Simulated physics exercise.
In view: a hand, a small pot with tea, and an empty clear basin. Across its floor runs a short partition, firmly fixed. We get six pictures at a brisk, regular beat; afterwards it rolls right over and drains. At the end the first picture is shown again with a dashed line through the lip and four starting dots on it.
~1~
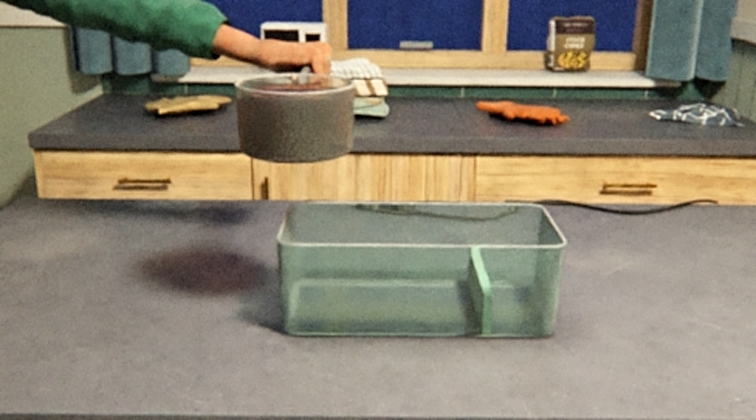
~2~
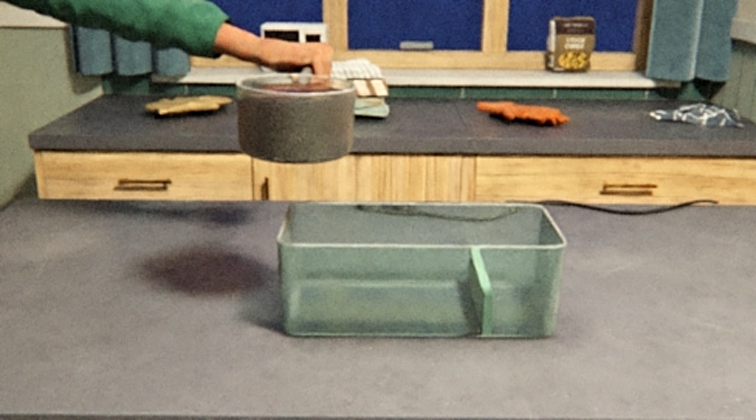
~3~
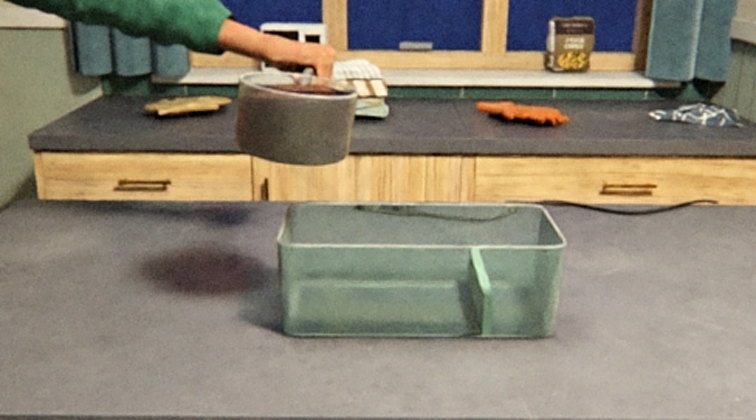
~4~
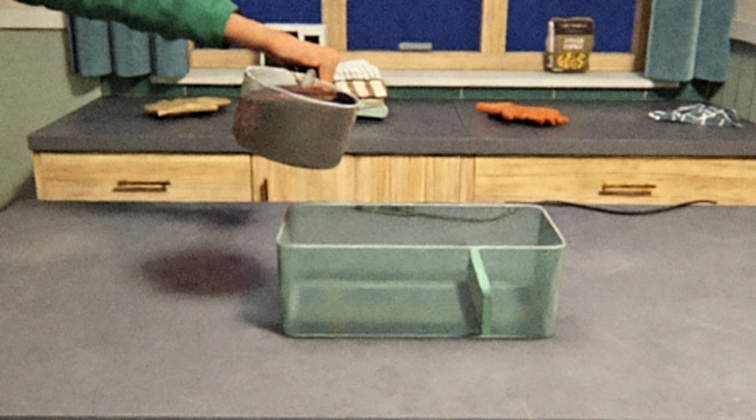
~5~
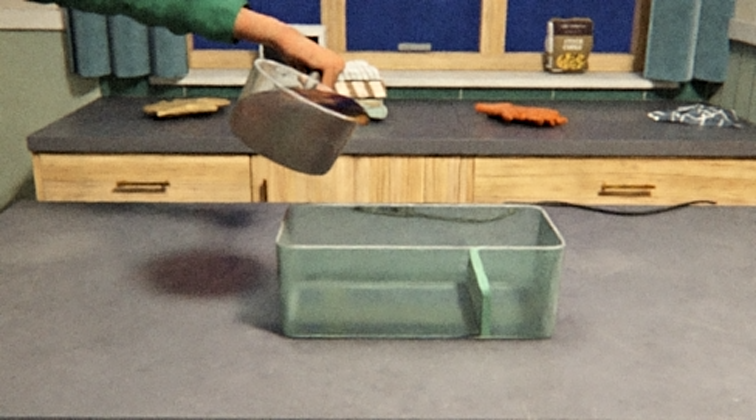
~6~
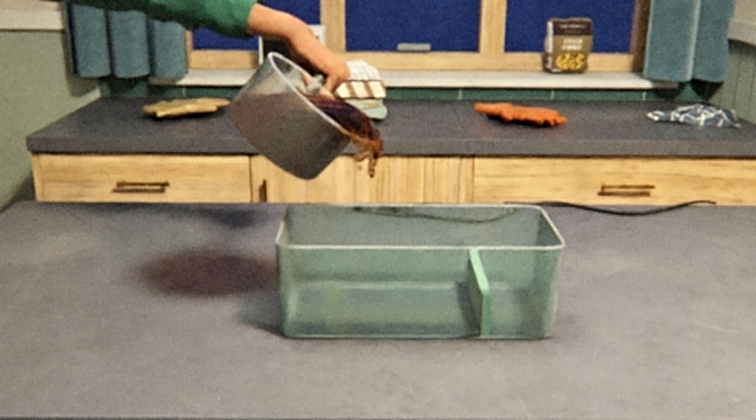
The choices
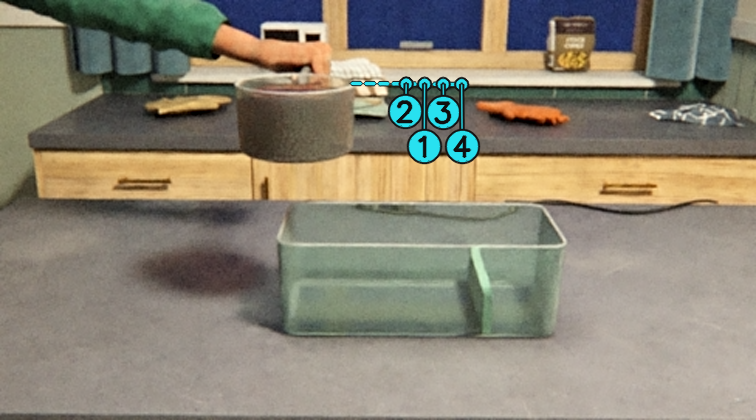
Hand in a green sleeve tilting a small pot rightward above an empty clear basin, brown tea starting to pour over its lip.
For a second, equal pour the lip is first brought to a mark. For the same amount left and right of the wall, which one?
Spot 3.
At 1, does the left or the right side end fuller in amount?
The left one.
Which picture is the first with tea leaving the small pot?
Picture 5.
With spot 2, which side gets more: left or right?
The left side.
On the marked copy, 1 at (424, 84); 2 at (406, 83); 3 at (443, 84); 4 at (461, 84).
Choosing 1, about 66 % ends left of the wall and 31 % right of it.
Choosing 2, about 87 % ends left of the wall and 10 % right of it; 3 % is lost outside.
Choosing 3, about 50 % ends left of the wall and 48 % right of it.
Choosing 4, about 38 % ends left of the wall and 60 % right of it.
